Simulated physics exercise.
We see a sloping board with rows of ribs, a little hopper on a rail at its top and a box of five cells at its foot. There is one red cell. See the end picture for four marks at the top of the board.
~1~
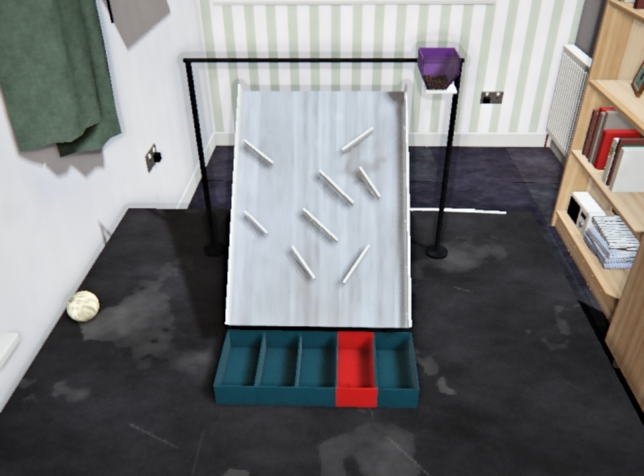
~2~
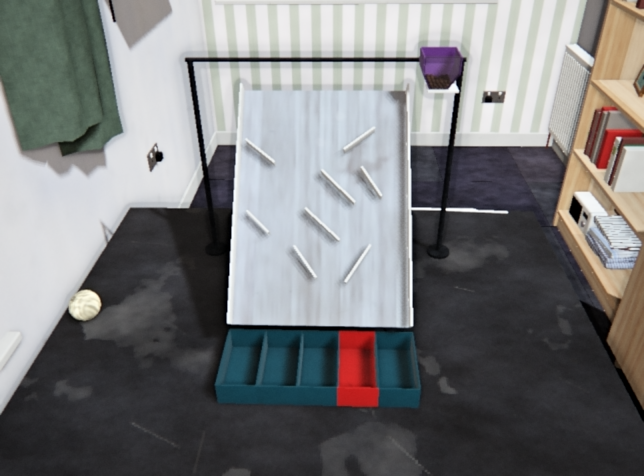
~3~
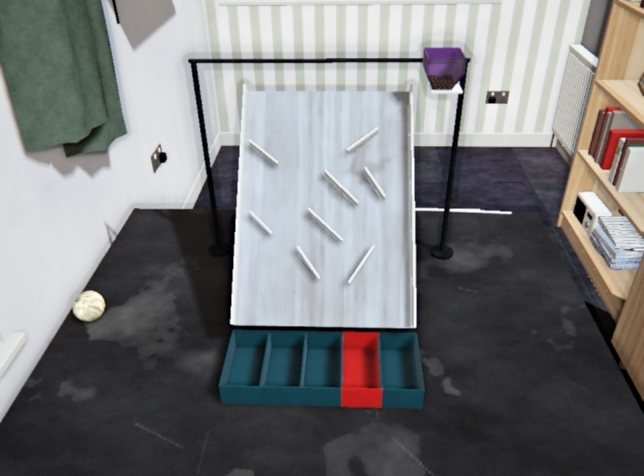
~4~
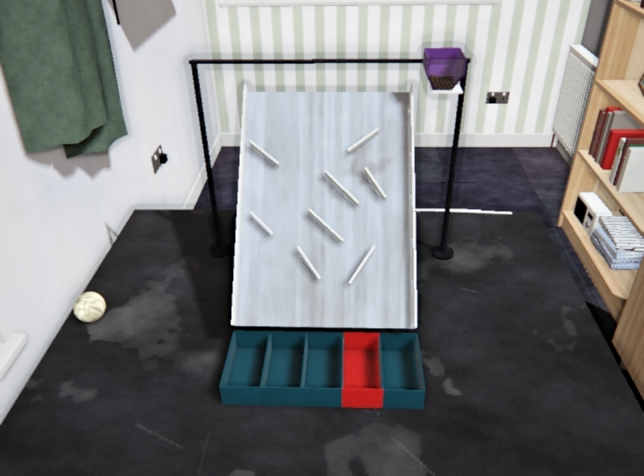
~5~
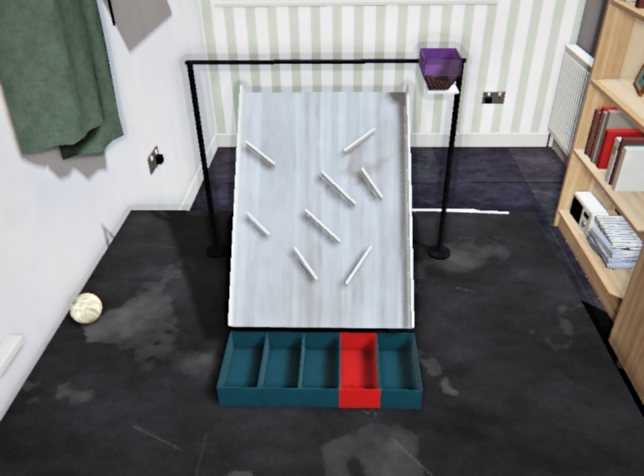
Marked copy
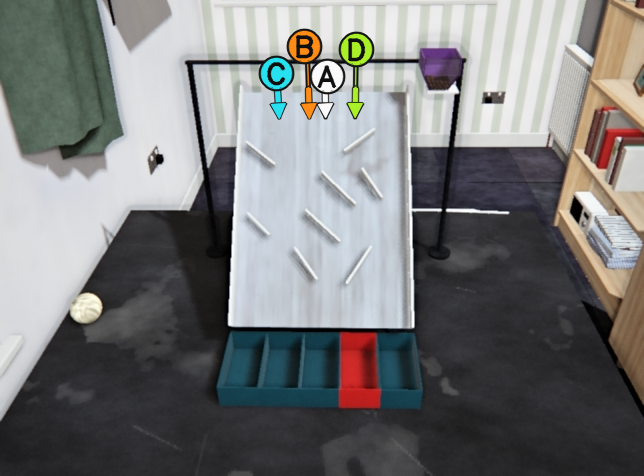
The view shifts very slightly while the ribbed sloping board, purple hopper and cells stay still.
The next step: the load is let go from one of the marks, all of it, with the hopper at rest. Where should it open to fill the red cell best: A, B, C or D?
Go for C.
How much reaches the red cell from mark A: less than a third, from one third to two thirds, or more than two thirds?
Less than a third.
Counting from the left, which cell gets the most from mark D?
The fifth.
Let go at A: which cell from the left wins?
It is the fifth one.
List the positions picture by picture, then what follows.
In the first frame, hopper (436, 82), allspice berries, door shut.
In the second frame, ribs (246, 139) to (274, 162), (344, 149) to (375, 127), (321, 169) to (355, 202).
In the third frame, ribs (365, 167) to (385, 197), (250, 211) to (272, 233), (308, 208) to (343, 240).
In the fourth frame, ribs (298, 247) to (320, 279), (349, 283) to (375, 246).
In the fifth frame, red cell (360, 397), number 4 of 5 from the left.
On the marked copy, mark A meets the board at (325, 112); mark B meets the board at (309, 112); mark C meets the board at (278, 113); mark D meets the board at (355, 112).
If A is chosen, just a few in the red cell, the larger part in other cells, about a tenth outside the box.
If B is chosen, about a tenth in the red cell, the larger part in other cells, just a few outside the box.
If C is chosen, roughly half in the red cell, roughly half in other cells, just a few outside the box.
If D is chosen, just a few in the red cell, almost all in other cells, just a few outside the box.
